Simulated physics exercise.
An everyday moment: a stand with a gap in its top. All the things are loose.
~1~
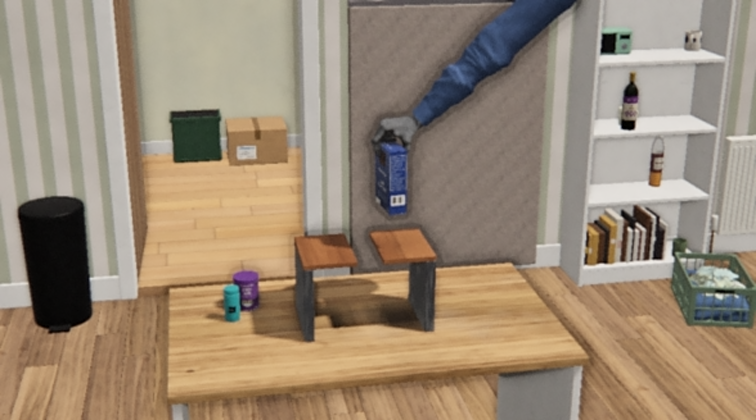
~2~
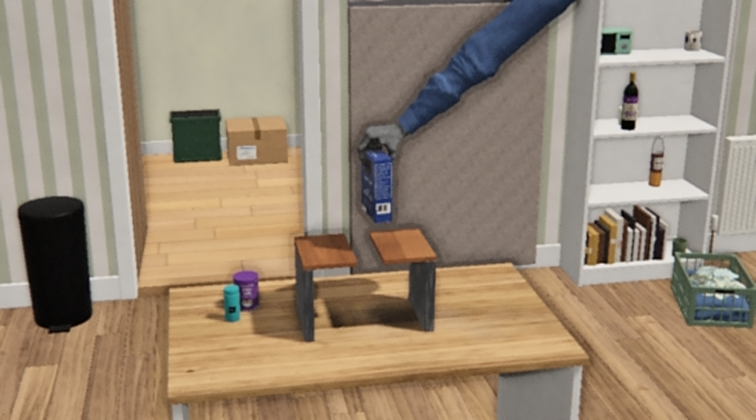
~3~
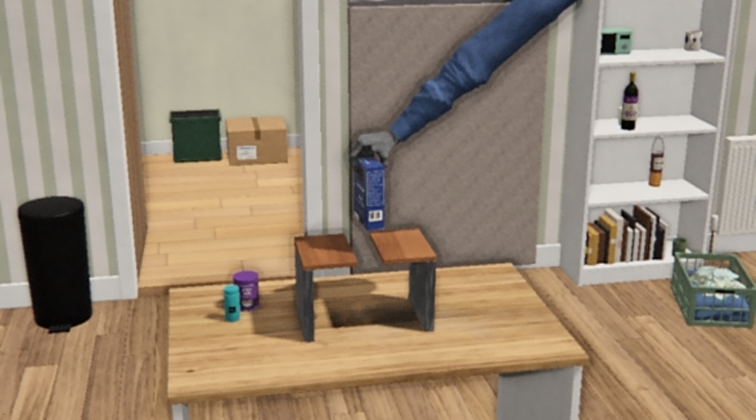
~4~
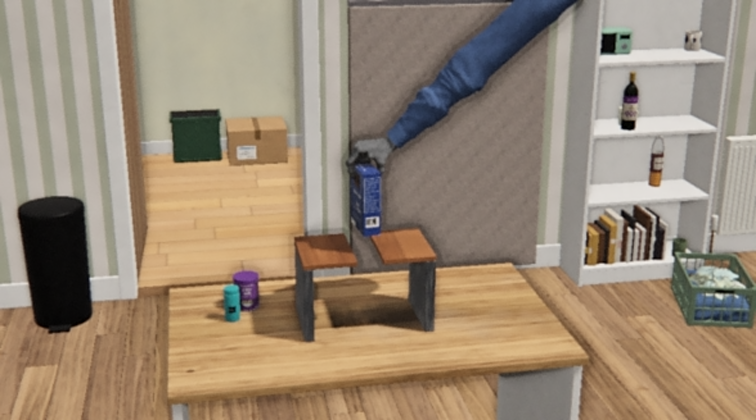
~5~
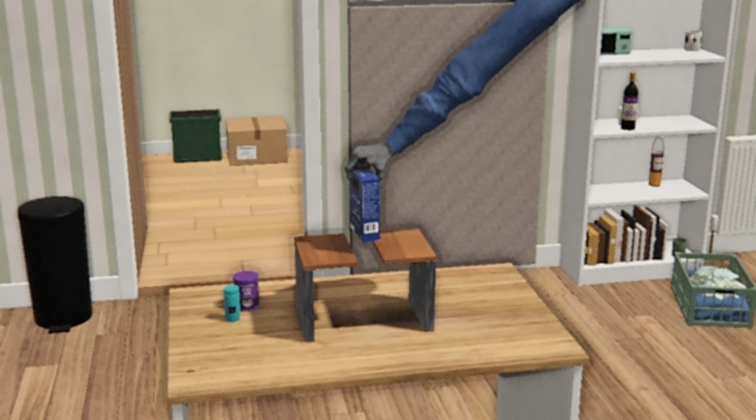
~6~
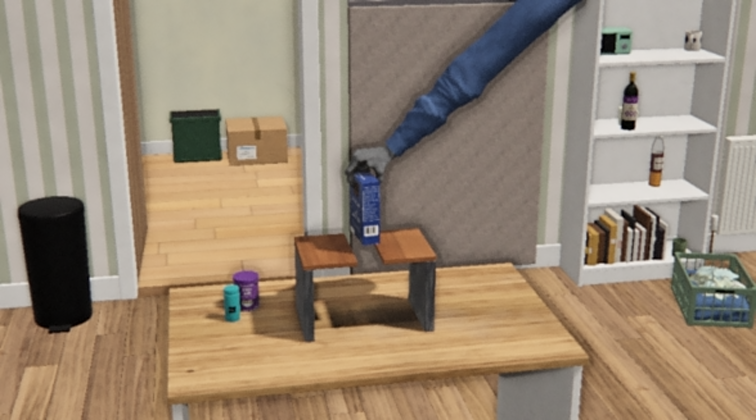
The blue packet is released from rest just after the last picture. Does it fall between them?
It reaches the table.
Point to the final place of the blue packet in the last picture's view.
At about (347, 316).
Then, 0.30 s later than the last frame, blue packet tilted by 7° near (363, 267).
Then, 0.40 s later than the last frame, blue packet tilted by 19° near (352, 290).
Then, 0.60 s later than the last frame, blue packet on its side near (345, 309).
When it is over, lying over on the stand or table, blue packet; the other 2 as before. End places, in pixels of the last picture, blue packet near (347, 316). The packet drops through.
